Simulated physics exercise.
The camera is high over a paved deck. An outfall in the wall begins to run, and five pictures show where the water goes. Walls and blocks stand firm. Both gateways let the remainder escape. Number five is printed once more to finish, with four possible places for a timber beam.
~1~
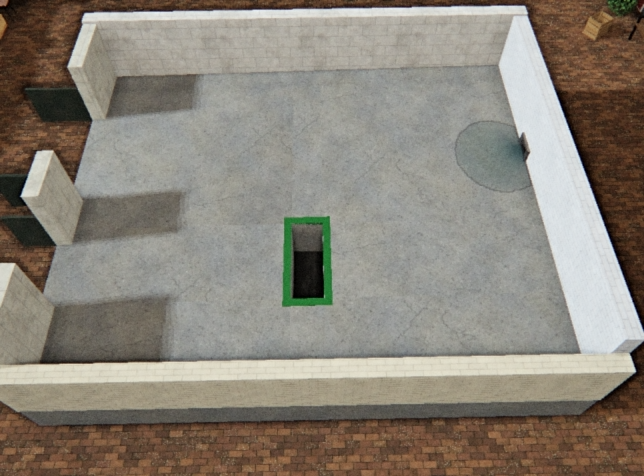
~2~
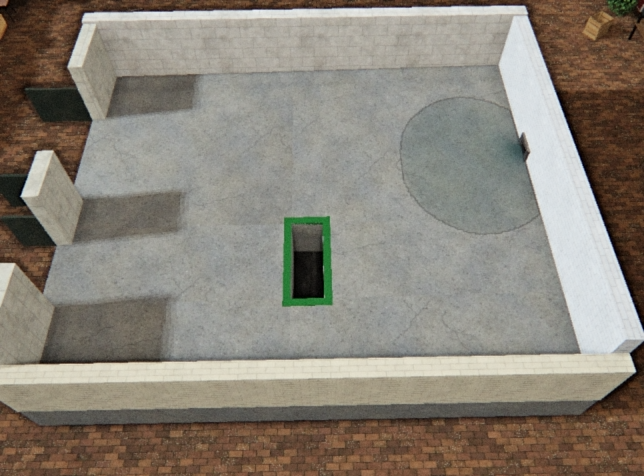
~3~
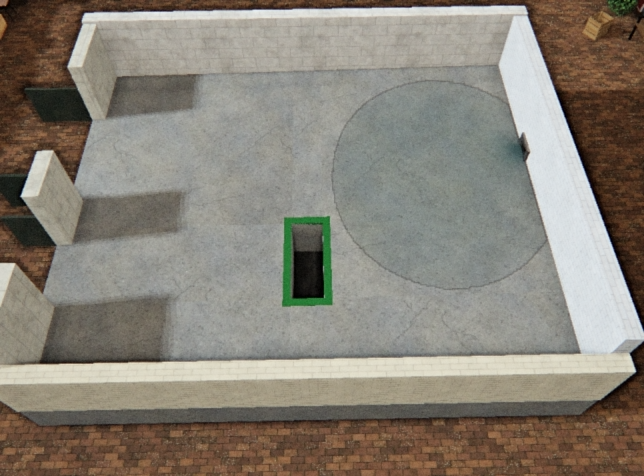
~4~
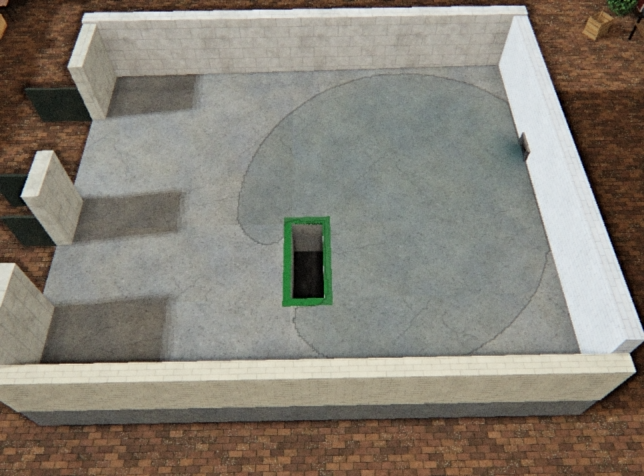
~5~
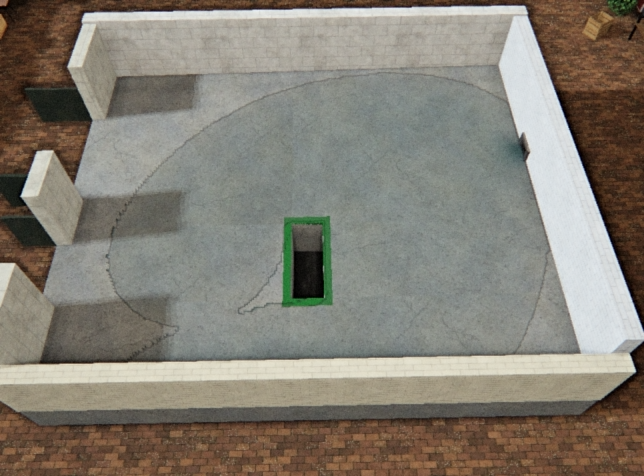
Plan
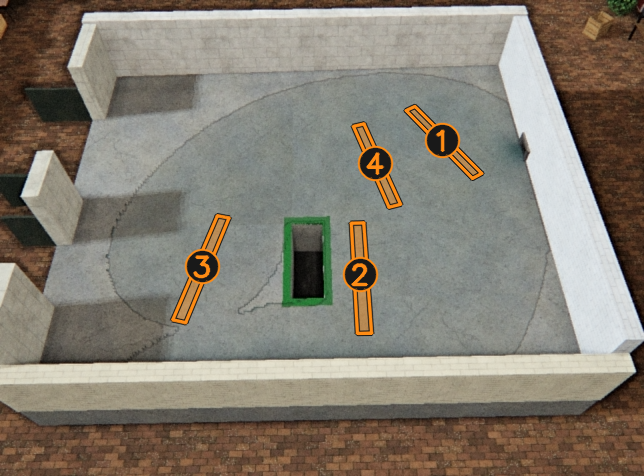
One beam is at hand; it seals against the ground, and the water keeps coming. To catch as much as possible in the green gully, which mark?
Use place 3.
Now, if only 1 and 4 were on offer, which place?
Here it is place 4.
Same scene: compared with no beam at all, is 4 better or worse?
Worse.
On the marked copy, 1 from (410, 108) to (477, 175); 2 from (364, 333) to (357, 223); 3 from (179, 321) to (223, 216); 4 from (358, 125) to (394, 205).
If 1 is chosen, about 10 % of the stream runs into the green gully, about 88 % out by the gates.
If 2 is chosen, about 16 % of the stream runs into the green gully, about 82 % out by the gates.
If 3 is chosen, about 30 % of the stream runs into the green gully, about 69 % out by the gates.
If 4 is chosen, about 13 % of the stream runs into the green gully, about 85 % out by the gates.
